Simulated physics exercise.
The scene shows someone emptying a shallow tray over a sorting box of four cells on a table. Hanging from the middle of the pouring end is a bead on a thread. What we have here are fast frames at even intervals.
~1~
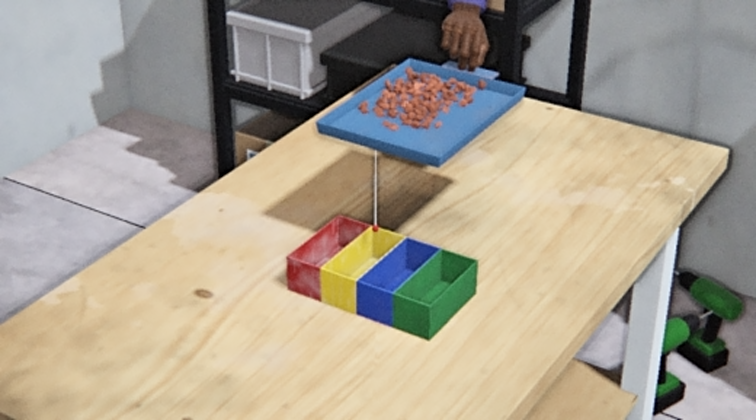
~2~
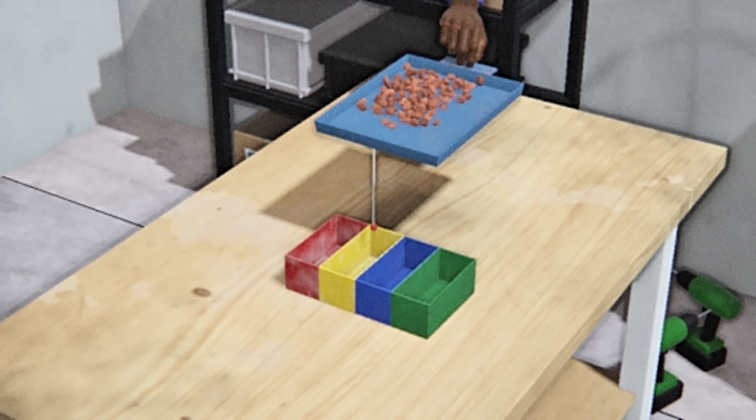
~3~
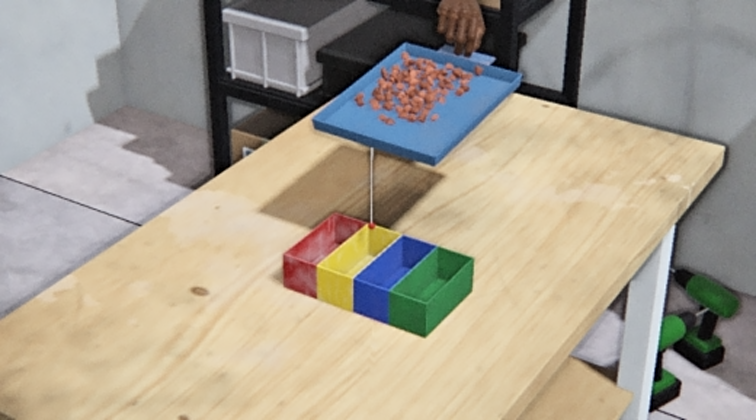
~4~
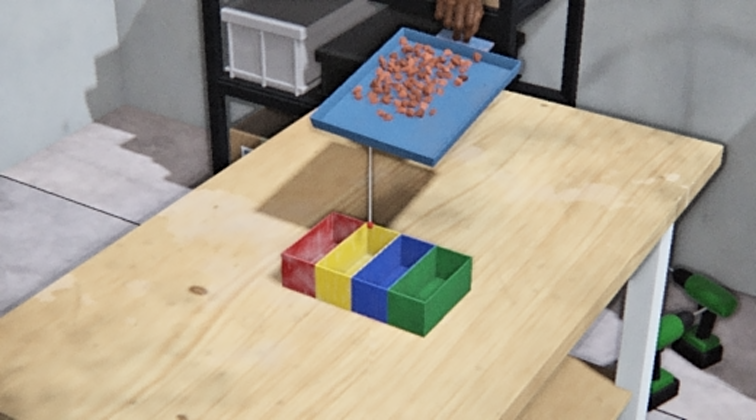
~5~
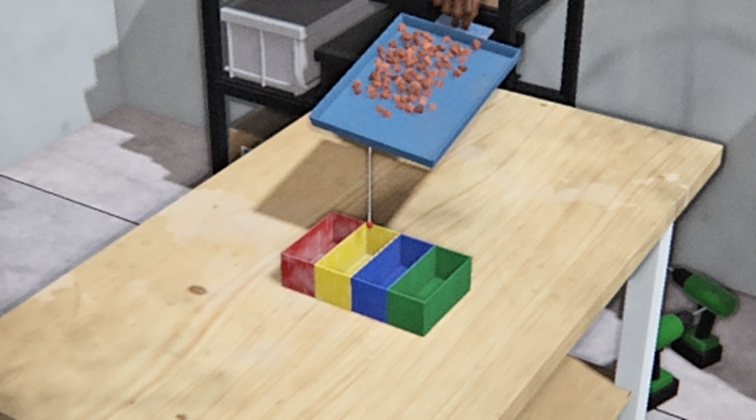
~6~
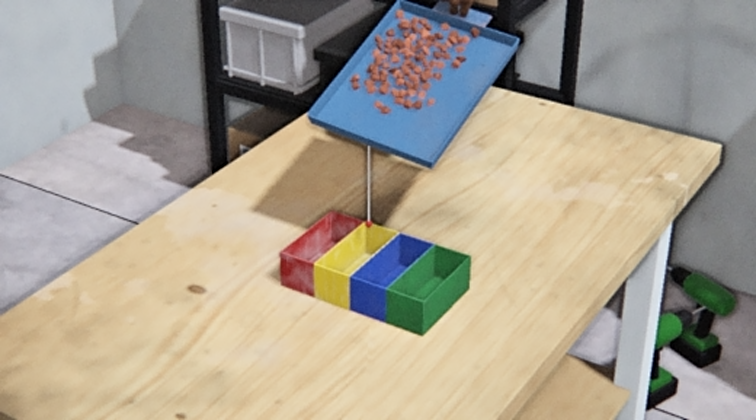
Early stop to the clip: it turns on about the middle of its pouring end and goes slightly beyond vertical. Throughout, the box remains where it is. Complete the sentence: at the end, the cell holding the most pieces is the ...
... Blue cell.
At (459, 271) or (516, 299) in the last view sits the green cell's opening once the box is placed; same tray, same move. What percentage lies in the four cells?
First about 70, then 50 per cent.
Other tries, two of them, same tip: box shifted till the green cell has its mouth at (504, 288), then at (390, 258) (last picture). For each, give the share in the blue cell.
Trial 1 about 0 %, trial 2 about 20 %.
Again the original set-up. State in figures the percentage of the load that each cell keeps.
Red cell: Around 10 percent; yellow cell: Around 20 percent; blue cell: Around 40 percent; green cell: Around 20 percent.
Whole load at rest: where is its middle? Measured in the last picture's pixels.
(379, 295).
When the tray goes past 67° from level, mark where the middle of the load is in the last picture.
Near (386, 138).
Soon after the last picture, tray tipped steeply; nearly all on the tray; a small part falling or outside the box.
A little later, tray tipped past a quarter turn; about a quarter on the tray; about a quarter in the blue cell; about a quarter in the green cell; about a quarter in the yellow cell; a stray few in the red cell; a small part falling or outside the box.
Later still, tray tipped past a quarter turn; about a third in the blue cell; about a quarter in the yellow cell; about a quarter in the green cell; a small part in the red cell; a small part falling or outside the box.
At rest, tray tipped past a quarter turn; about a third in the blue cell; about a quarter in the yellow cell; about a quarter in the green cell; a small part in the red cell; a small part outside the box.
